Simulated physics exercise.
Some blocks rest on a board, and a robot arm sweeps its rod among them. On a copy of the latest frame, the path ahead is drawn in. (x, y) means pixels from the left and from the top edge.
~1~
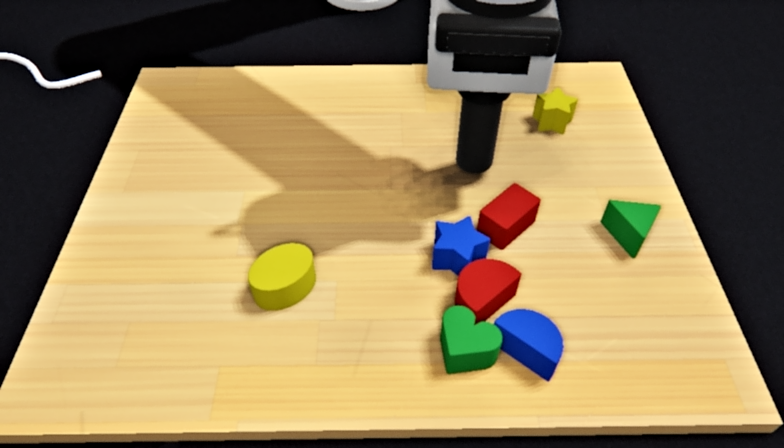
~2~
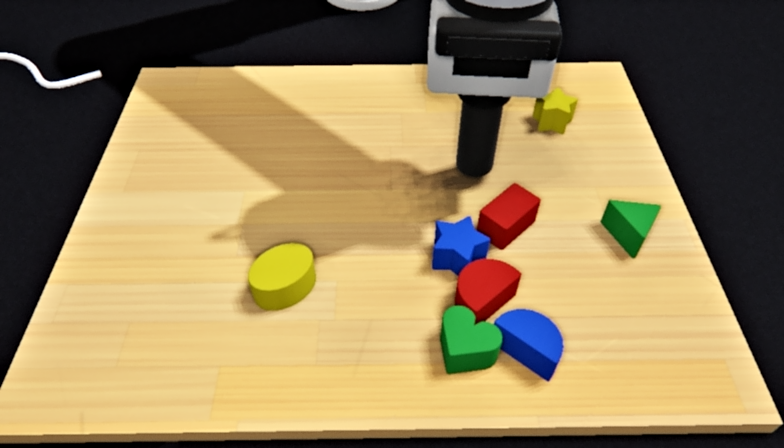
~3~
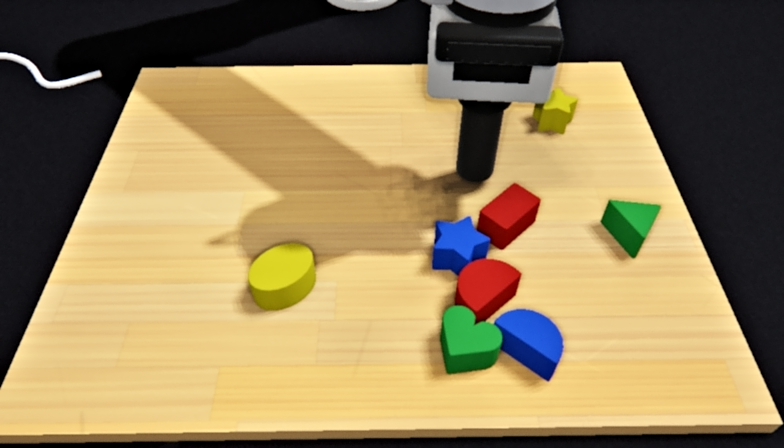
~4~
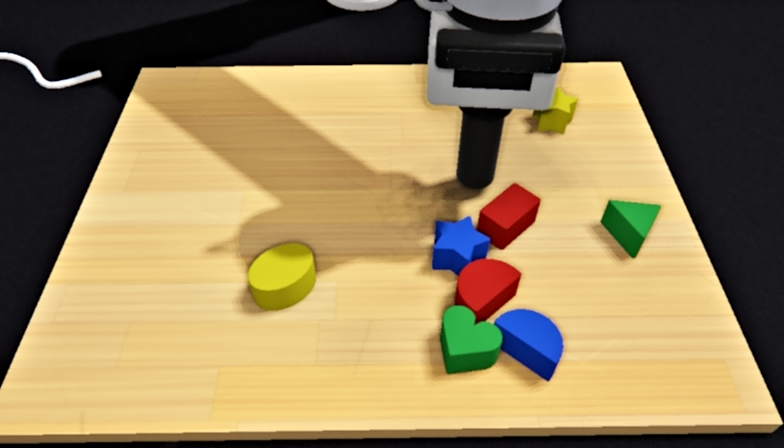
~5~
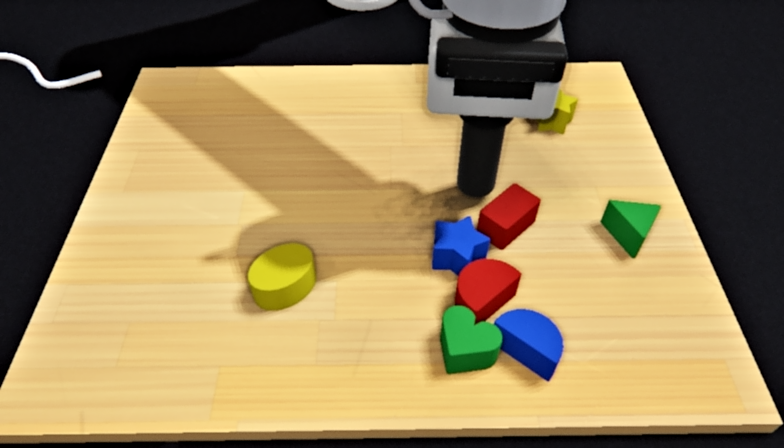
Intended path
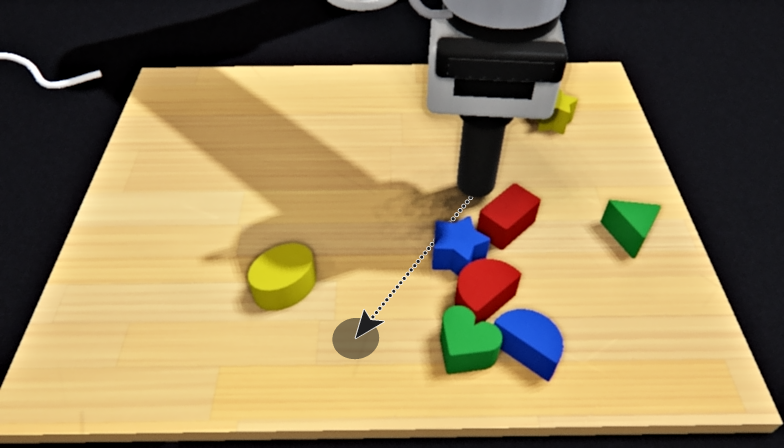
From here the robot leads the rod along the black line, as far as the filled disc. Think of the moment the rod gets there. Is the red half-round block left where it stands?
I'd say no.
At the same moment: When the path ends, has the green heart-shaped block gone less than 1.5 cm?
Yes, I think so.
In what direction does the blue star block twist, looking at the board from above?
The block turns counter-clockwise.
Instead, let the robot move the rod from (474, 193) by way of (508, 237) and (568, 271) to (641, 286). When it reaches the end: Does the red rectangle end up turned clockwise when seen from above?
Yes, that is what happens.
The drawn path runs straight from (474, 193) to (356, 338).
On the path given first. One third of the way, rod at (440, 228); blue star block at (458, 244); red half-round block at (488, 285).
Two thirds of the way, rod at (400, 276); blue star block at (453, 264), turned 55° anticlockwise; red half-round block at (499, 295).
At the end, rod at (355, 331); blue star block at (453, 264), turned 55° anticlockwise; green heart-shaped block not moved; red half-round block at (499, 295); red rectangle not moved.
